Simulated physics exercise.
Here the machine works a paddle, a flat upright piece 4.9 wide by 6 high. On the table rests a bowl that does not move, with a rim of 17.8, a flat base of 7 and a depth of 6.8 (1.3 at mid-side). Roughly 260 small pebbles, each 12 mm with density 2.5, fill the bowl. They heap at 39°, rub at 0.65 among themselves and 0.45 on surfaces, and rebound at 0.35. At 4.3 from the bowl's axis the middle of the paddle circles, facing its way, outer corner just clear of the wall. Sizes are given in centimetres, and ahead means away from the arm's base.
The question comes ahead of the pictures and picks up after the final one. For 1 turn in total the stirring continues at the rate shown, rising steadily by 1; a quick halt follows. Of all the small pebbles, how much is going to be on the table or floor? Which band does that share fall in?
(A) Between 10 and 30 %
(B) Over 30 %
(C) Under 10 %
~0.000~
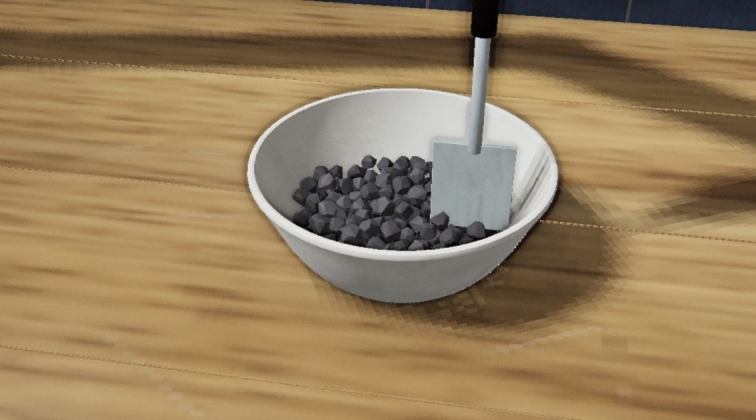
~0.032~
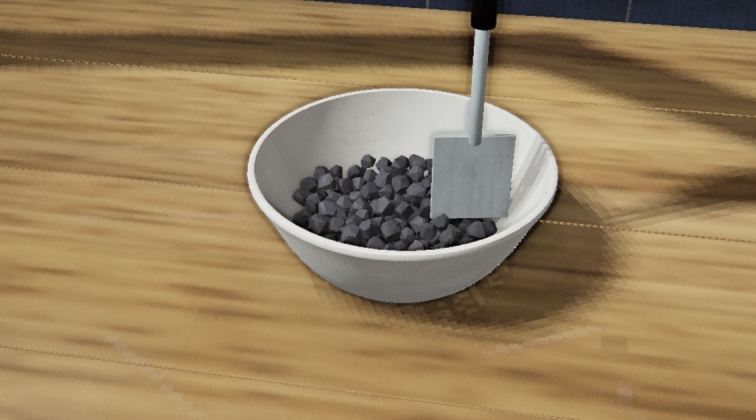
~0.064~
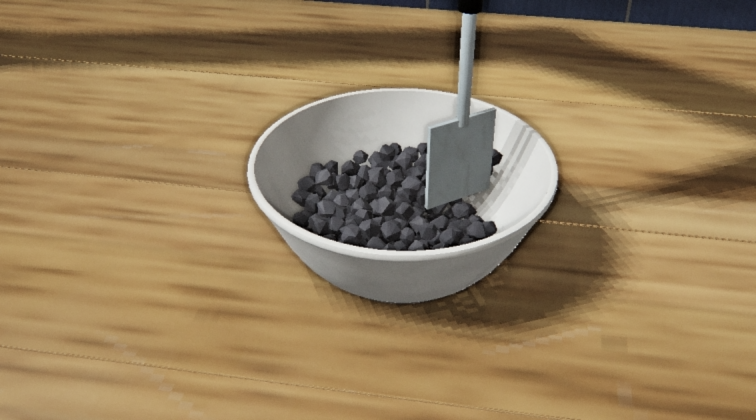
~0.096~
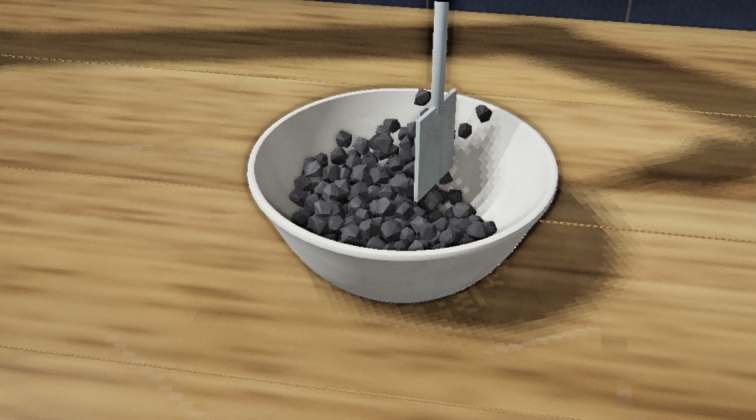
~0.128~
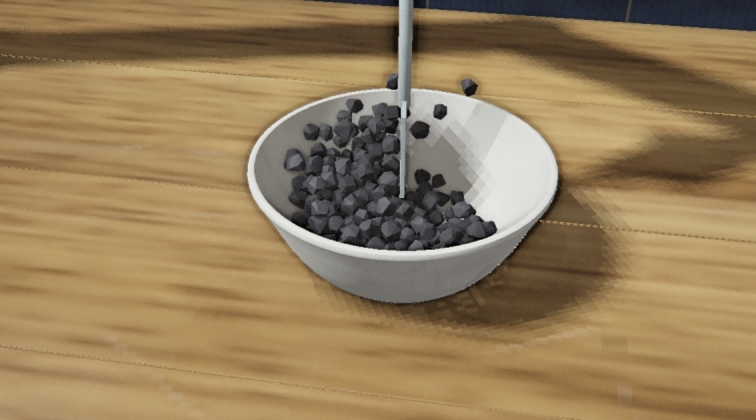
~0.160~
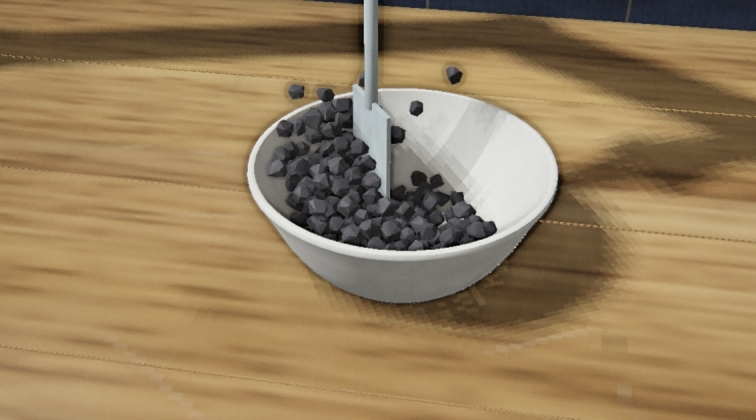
A.
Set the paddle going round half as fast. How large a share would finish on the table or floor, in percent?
5 per cent.
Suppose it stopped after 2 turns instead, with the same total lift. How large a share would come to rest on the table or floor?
30 %.
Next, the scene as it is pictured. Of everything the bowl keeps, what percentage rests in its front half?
About 45 %.
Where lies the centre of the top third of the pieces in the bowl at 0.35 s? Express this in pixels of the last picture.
Around (461, 232).
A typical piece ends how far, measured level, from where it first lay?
Roughly 4 cm.
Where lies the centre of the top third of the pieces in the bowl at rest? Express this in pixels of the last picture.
The centre sits around (453, 201) in the last picture.
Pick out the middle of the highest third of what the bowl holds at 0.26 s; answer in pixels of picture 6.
Roughly pixel (331, 223).
After 0.26 s, 212° round, highest piece 11 above the table; 237 in the bowl, 2 on the table or floor, 16 in flight or on the tool.
After 0.35 s, 299° round, highest piece 9 above the table; 224 in the bowl, 14 on the table or floor, 17 in flight or on the tool.
After 0.60 s, 0° round, highest piece 6 above the table; 213 in the bowl, 42 on the table or floor.
After 1.30 s, 0° round, highest piece 6 above the table; 213 in the bowl, 42 on the table or floor.
In the end, 213 in the bowl, 42 on the table or floor. That is 16 % on the table or floor.
